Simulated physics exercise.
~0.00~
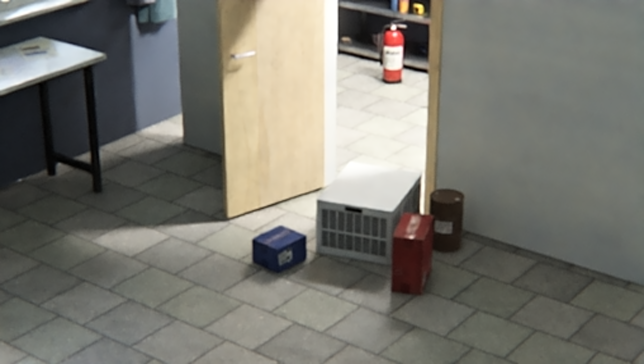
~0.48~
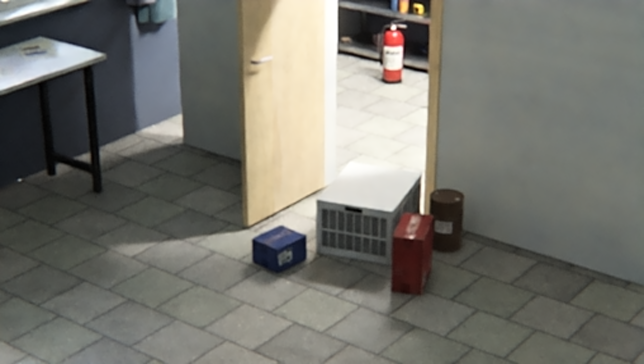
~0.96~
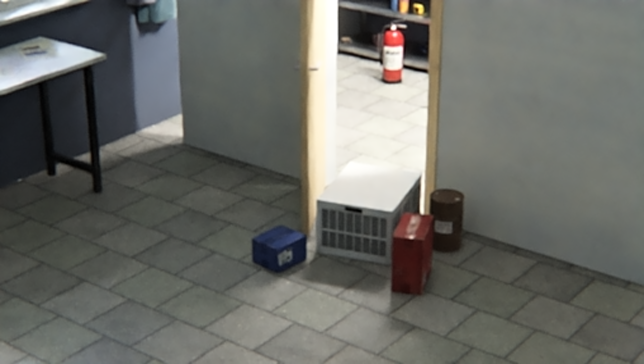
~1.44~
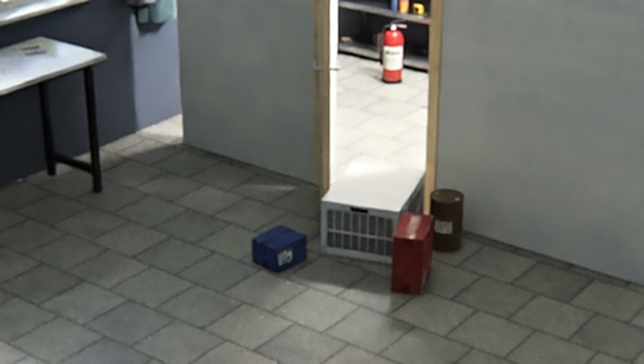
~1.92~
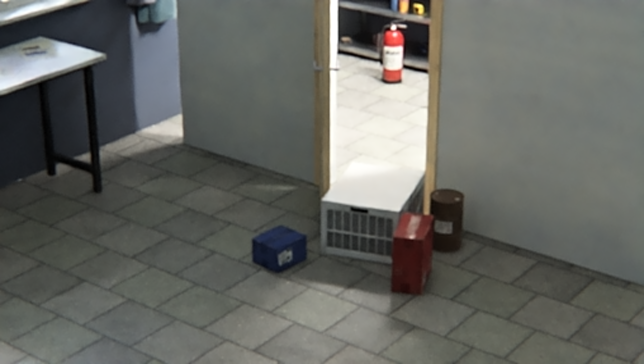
A pale wooden door stands open in a grey-walled room with stone-tiled flooring, seen from above by a still camera. A light grey crate with slatted sides sits in the doorway, with a blue parcel to its left, a red box at its front right corner and a brown canister beside the right wall. A table stands at far left, and a red fire extinguisher shows in the bright room beyond. The door swings steadily away, narrowing to a thin edge, then barely shifts and stops. It ends still open, with the crate in the doorway and everything else unmoved.
